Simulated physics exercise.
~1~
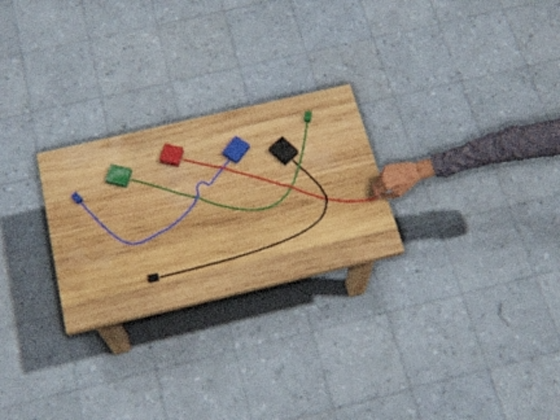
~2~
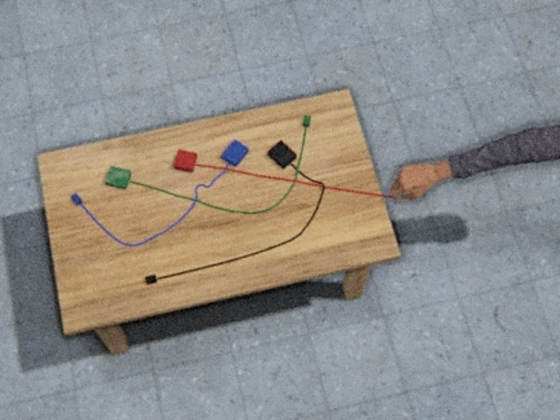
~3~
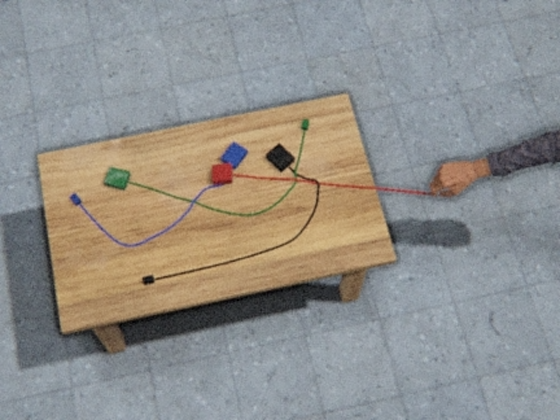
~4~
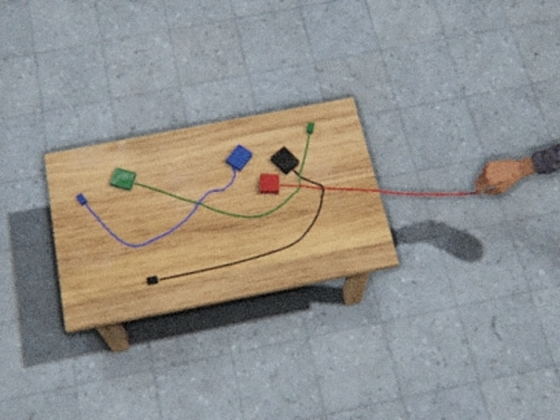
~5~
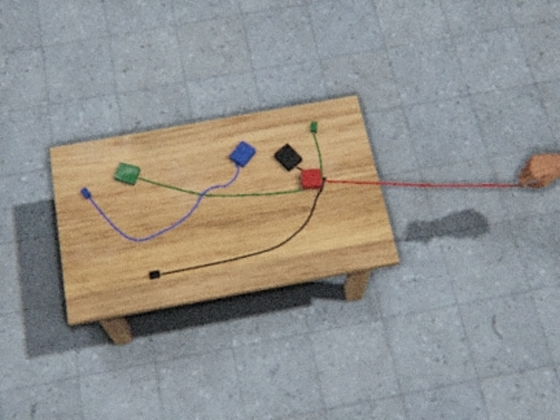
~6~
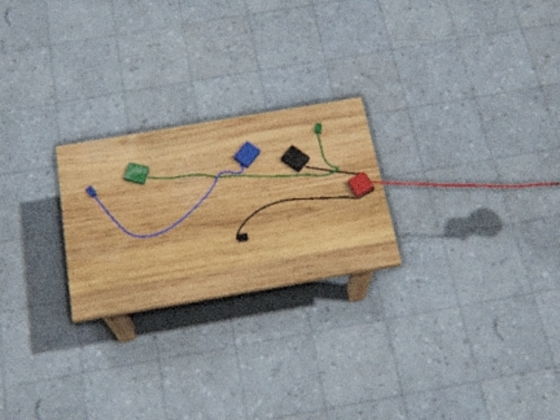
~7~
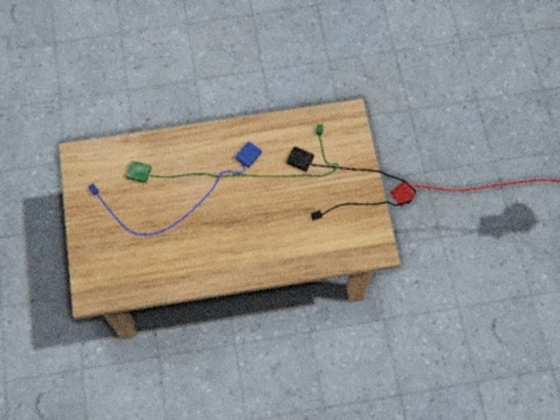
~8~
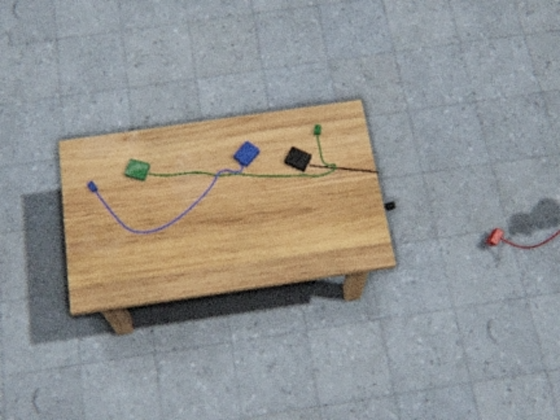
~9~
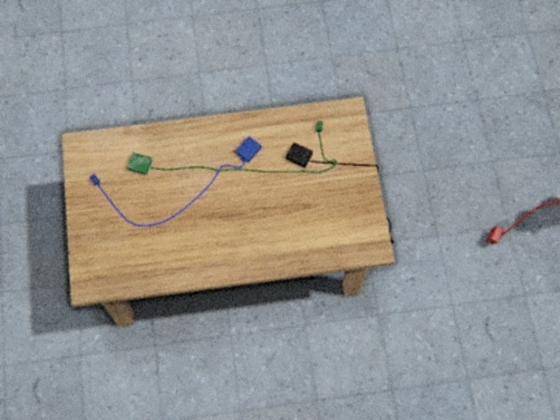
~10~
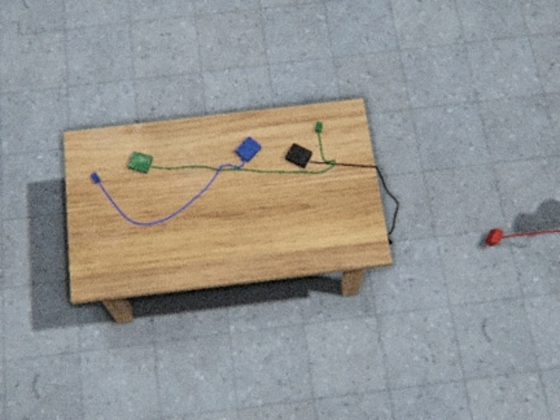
A hand pulled a red lead rightwards across a wooden table of tangled leads until its charger slid off the edge, dragging the black lead along so its plug went over too, while the blue, green and black chargers stayed on top.
